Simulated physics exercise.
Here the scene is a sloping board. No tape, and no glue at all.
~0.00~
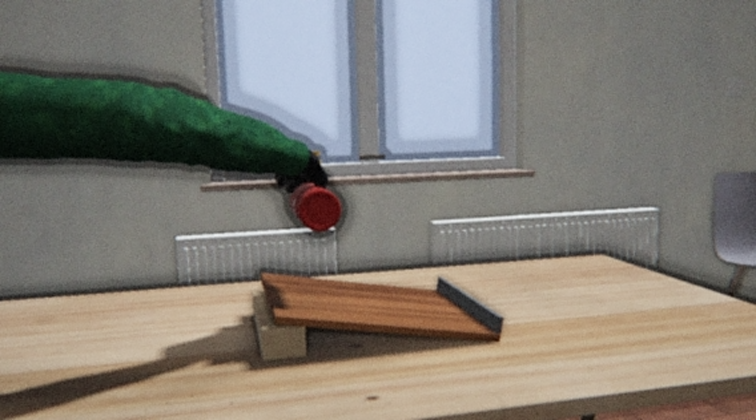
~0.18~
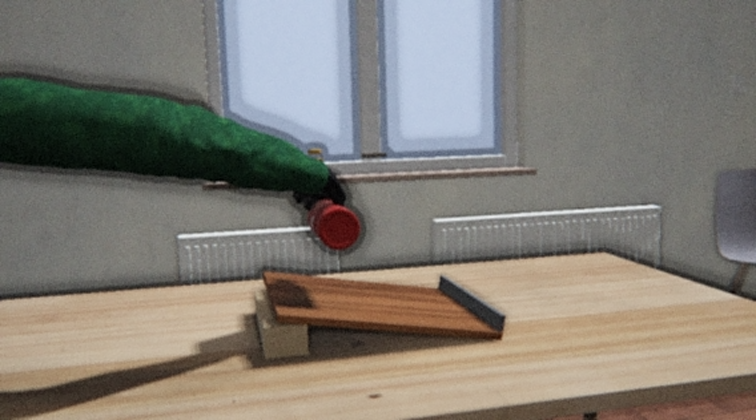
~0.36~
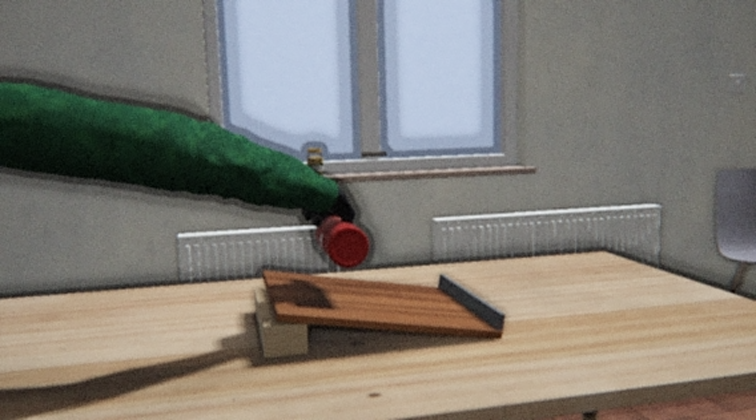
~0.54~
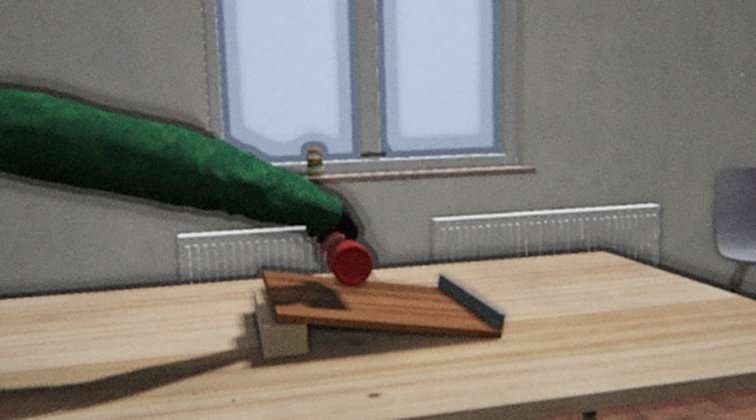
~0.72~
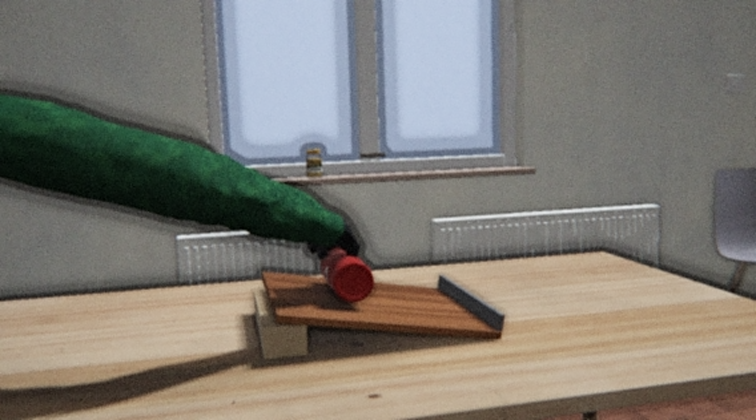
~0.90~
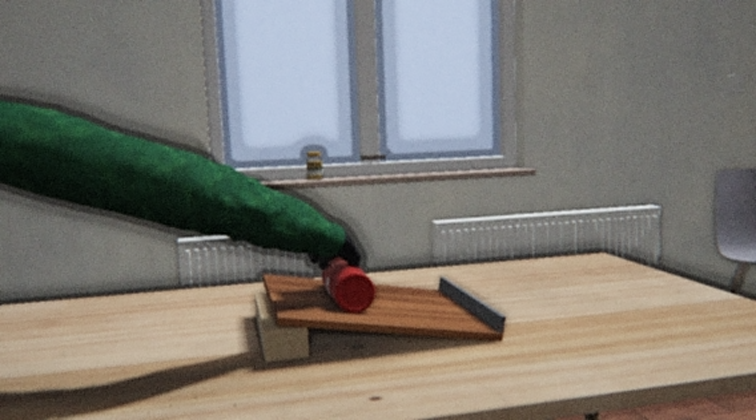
At first, an arm in a green fuzzy sleeve holds a red bottle in the air above a sloping wooden board on a table. The arm moves the bottle a little to the right and steadily lowers it, until it rests on the board, still in the hand's grip.
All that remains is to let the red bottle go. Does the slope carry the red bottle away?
Outcome: Downslope motion.
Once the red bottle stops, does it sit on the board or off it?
Red bottle - still on top.
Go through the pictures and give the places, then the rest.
On its way; red bottle (311, 204), in the first picture.
On its way; red bottle (329, 221), in the second picture.
On its way; red bottle (338, 238), in the third picture.
On its way; red bottle (341, 254), in the fourth picture.
On its way; red bottle (343, 270), in the fifth picture.
Set down, still held; red bottle (344, 280), in the sixth picture.
After 1.30 s, red bottle rolled about its own width near (369, 282).
After 1.50 s, red bottle rolled well along near (411, 286).
After 1.70 s, red bottle rolled well along near (448, 288).
At rest (2.2 s), moved from the start, red bottle. Seen from the same camera at the end, red bottle near (451, 289). The red bottle goes downhill.
